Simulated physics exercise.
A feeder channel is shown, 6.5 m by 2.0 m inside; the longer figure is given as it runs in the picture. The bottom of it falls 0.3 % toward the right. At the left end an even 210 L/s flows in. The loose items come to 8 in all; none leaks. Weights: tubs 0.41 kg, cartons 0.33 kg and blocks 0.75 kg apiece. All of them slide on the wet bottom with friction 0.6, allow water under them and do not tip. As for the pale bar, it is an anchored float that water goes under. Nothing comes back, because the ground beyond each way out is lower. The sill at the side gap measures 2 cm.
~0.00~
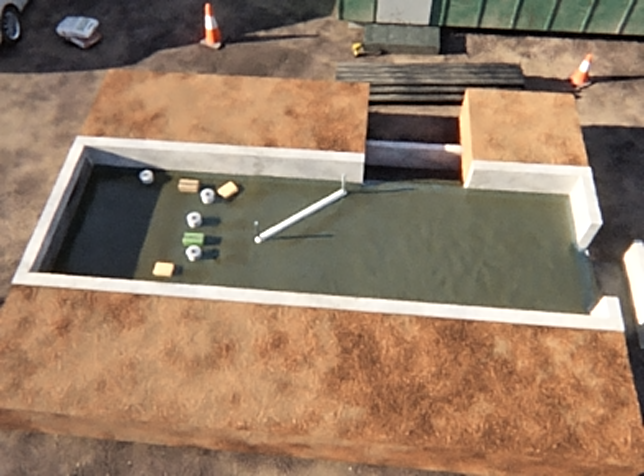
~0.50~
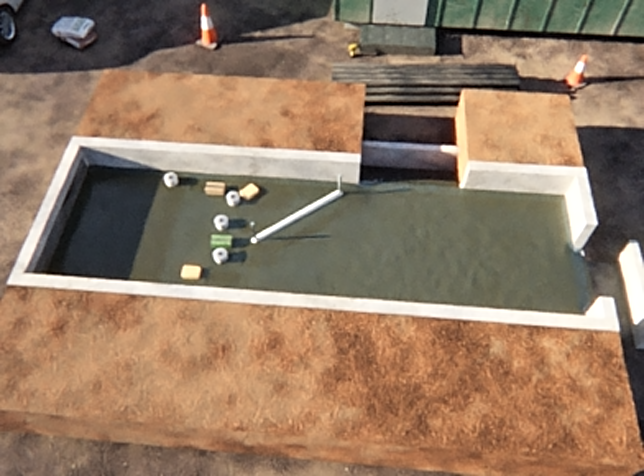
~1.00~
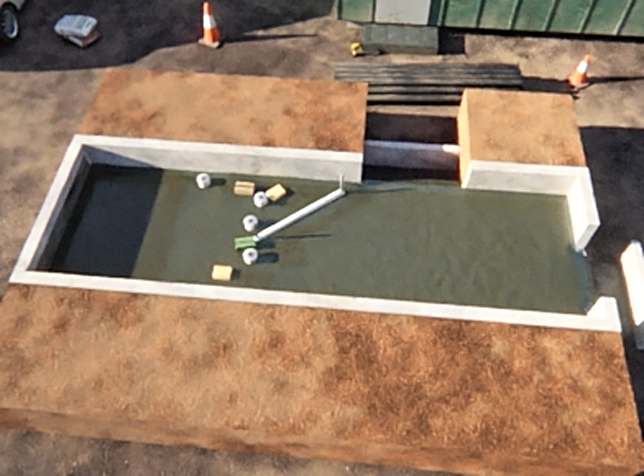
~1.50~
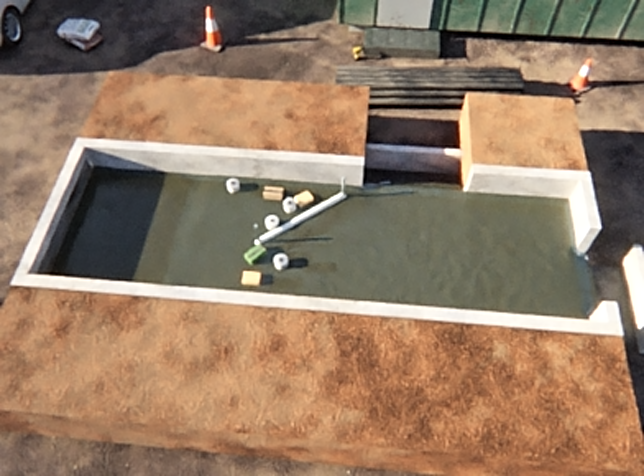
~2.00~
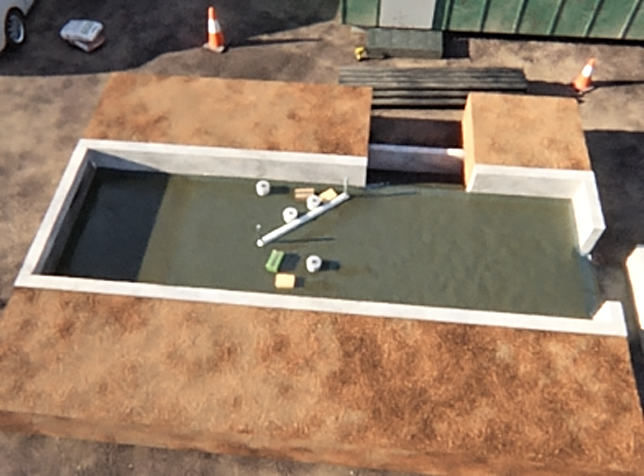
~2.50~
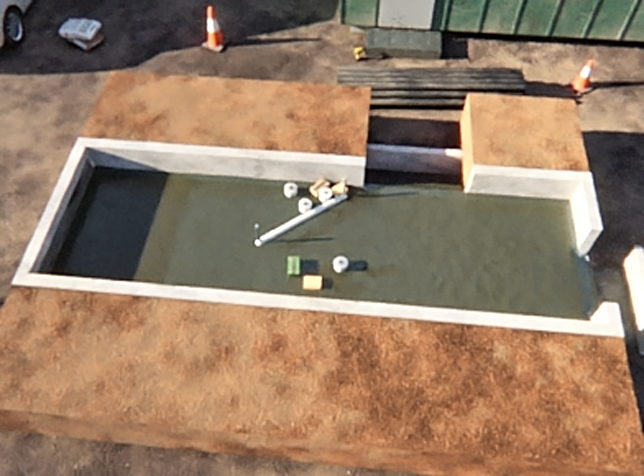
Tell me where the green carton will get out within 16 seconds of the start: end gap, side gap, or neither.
Looking at the green carton, it leaves via the end.
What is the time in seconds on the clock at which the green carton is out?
It should be at around 9.5 seconds.
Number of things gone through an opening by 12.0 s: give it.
I count 3 of them.
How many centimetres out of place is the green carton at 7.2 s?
Roughly 400 centimetres by that point.
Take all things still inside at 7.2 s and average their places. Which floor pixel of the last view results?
They average out to somewhere around (391, 230).
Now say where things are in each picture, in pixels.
In the first frame, the green carton at (194, 238), afloat; 12 cm deep round most things; 0 of 8 have shifted.
In the second frame, the green carton at (221, 240), afloat, 40 cm from its start; about 1970 L in view; 8 of 8 have shifted.
In the third frame, the green carton at (245, 242), afloat, 69 cm from its start; about 1970 L in view; 8 of 8 have shifted.
In the fourth frame, the green carton at (255, 252) floats, 82 cm from its start; about 1970 L in view; 8 of 8 have shifted.
In the fifth frame, the green carton at (275, 259), afloat, 105 cm from its start; 14 cm deep round most things; 8 of 8 have shifted.
In the sixth frame, the green carton at (294, 265) floats, 133 cm from its start; about 1980 L in view; 8 of 8 have shifted.
After 3.5 s the green carton is near (343, 275), 1.9 m from its start, afloat; 0 of 8 are out; 8 afloat.
After 7.2 s the green carton is near (499, 285), 3.8 m from its start, afloat; 0 of 8 are out; 8 afloat.
After 12.0 s the green carton has gone out by the end gap; 3 of 8 are out; 5 afloat.
After 16.0 s the green carton has gone out by the end gap; 3 of 8 are out; 5 afloat.
